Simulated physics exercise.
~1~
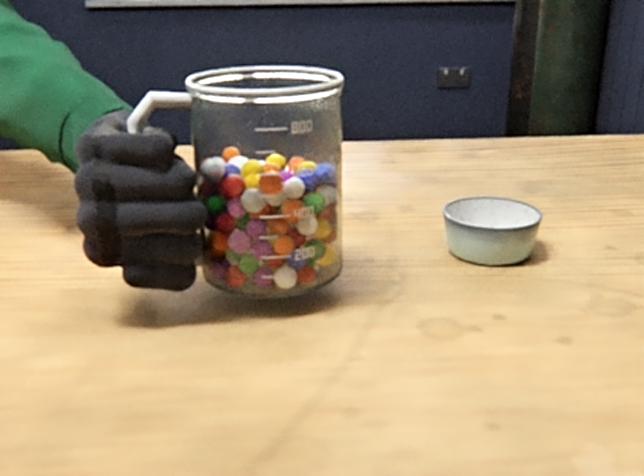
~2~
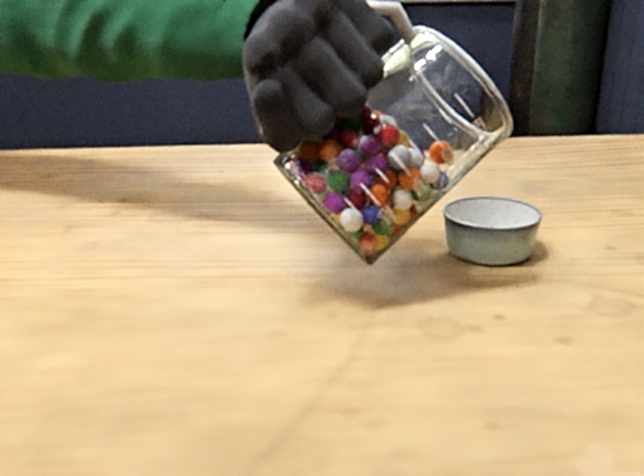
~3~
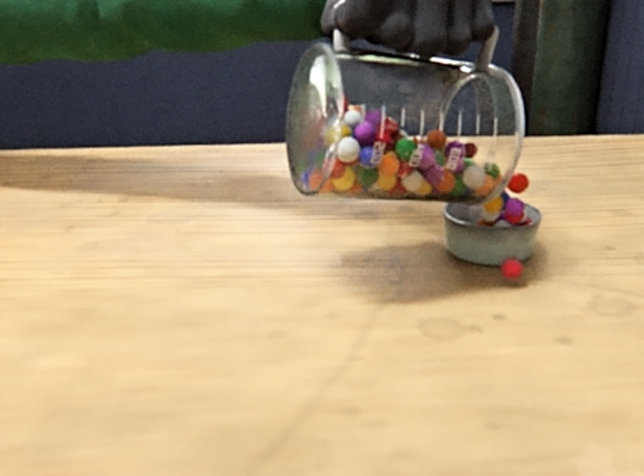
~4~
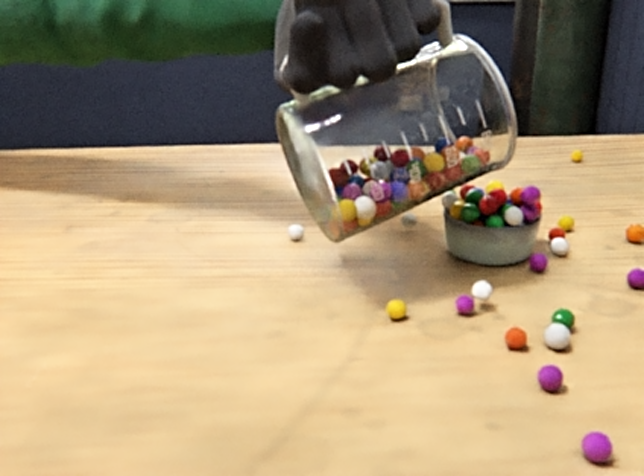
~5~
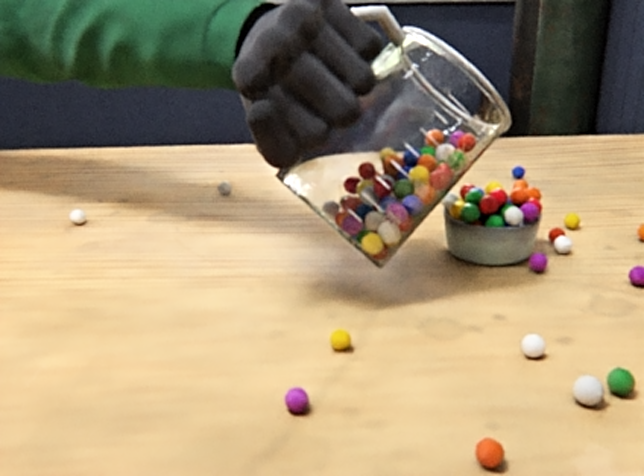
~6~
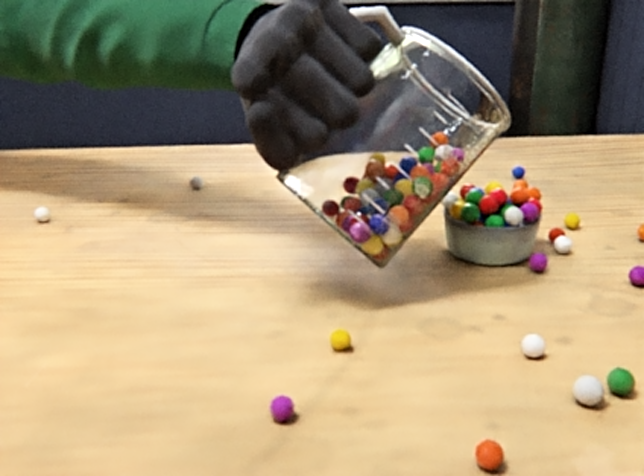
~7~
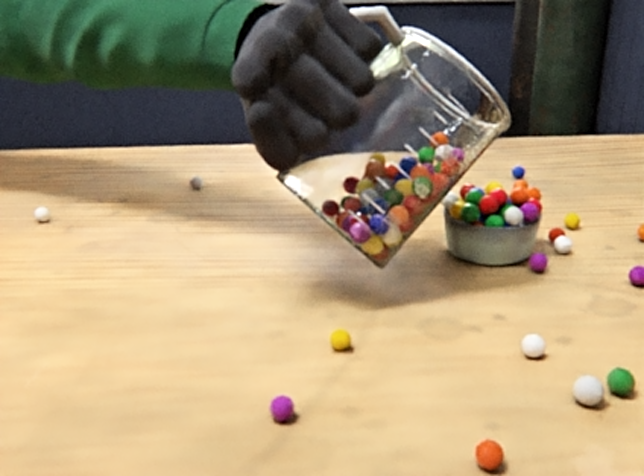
A dark-gloved hand in a green sleeve grips a clear glass jug of small multicoloured balls on the left of a pale wooden table, seen from a still view in front, with a small grey-green dish to the right and a dark blue wall behind. The hand lifts the jug rightwards and tips it onto its side above the dish. Balls tumble out, heaping the dish and scattering across the table. The hand then tilts the jug partly back and holds it there, still well filled, while the last stray balls roll to rest.
